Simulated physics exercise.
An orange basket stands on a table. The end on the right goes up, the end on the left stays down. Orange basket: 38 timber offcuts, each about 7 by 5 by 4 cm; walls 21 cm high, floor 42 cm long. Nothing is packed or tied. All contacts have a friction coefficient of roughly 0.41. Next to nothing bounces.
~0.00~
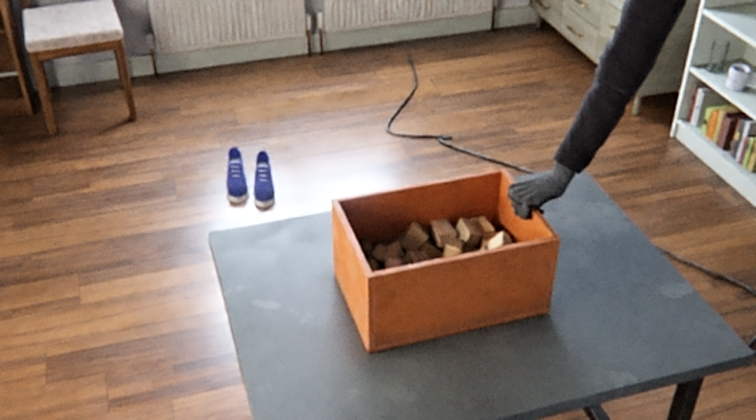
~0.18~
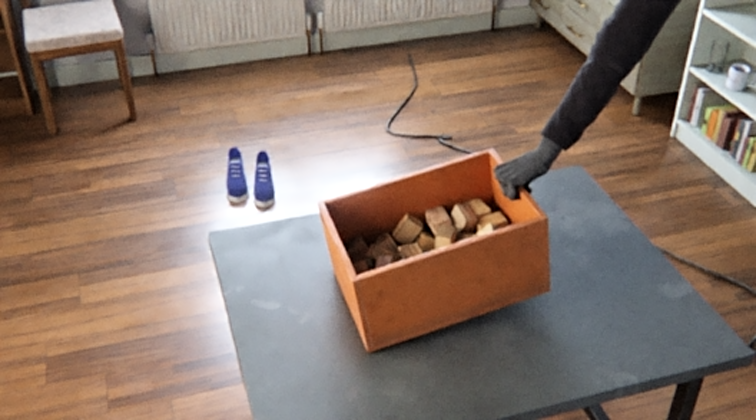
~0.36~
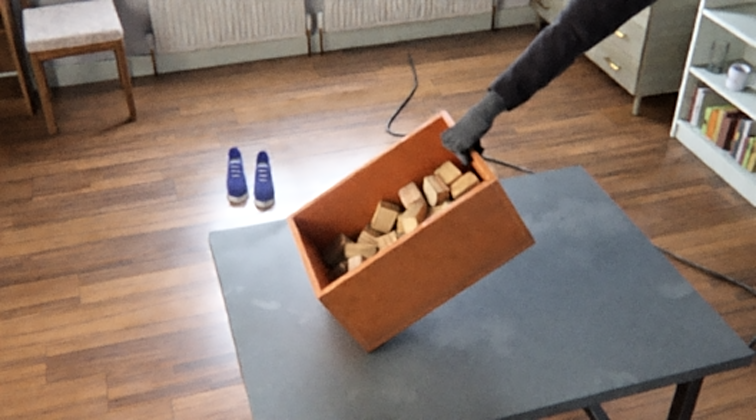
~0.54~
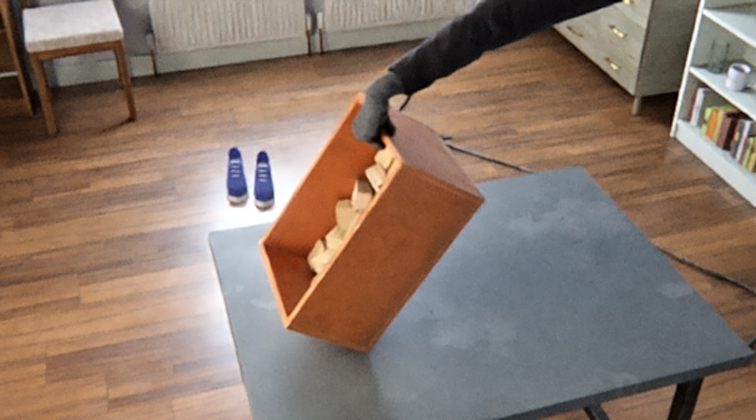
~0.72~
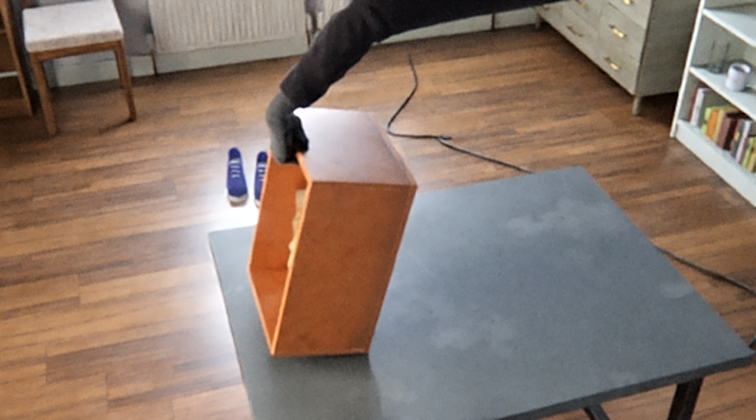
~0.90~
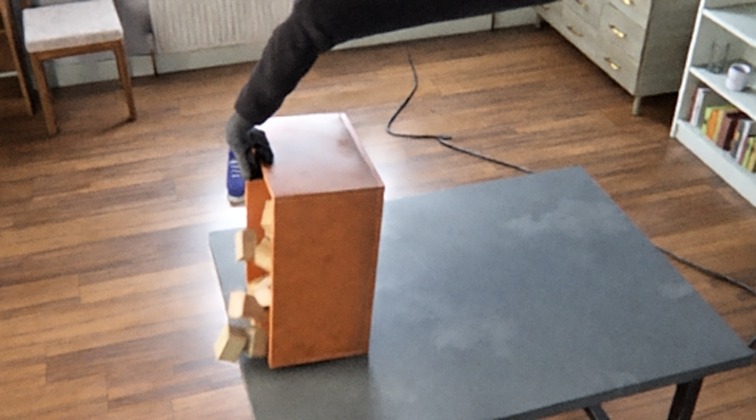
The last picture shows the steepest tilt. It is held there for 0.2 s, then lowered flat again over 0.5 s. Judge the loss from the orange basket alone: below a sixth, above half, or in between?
The orange basket loses from a sixth to a half of its timber offcuts.
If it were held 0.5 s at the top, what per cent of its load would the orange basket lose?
In that case orange basket 30 per cent.
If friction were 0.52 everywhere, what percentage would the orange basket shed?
Then orange basket 20 per cent.
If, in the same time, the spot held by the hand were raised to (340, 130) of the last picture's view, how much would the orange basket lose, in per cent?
In that case orange basket 0 per cent.
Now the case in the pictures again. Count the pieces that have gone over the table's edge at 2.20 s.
Some 10 pieces.
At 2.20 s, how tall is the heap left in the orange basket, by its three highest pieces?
About 15 cm.
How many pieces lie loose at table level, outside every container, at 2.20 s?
About 2.
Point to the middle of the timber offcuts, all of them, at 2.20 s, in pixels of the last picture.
Near (369, 290).
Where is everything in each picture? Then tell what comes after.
In the first frame (we follow the rim corner now nearest the camera), orange basket at (373, 274); tilt 0°; nothing out yet.
The second frame shows orange basket at (357, 278); tilt 9°.
The third frame shows orange basket at (321, 293); tilt 30°.
The fourth frame shows orange basket at (288, 322); tilt 55°.
The fifth frame shows orange basket at (272, 350); tilt 76°.
The sixth frame shows orange basket at (270, 362); tilt 85°; 3 out, the lowest offcut at (253, 341).
After 1.11 s, tilt 85°; 10 of 38 out of the orange basket.
After 1.37 s, tilt 37°; 12 of 38 out of the orange basket.
After 1.73 s, tilt 0°; 12 of 38 out of the orange basket.
Final count (at 2.20 s), 12 of 38 out of the orange basket. Asked share, 12 of 38, 32 per cent.
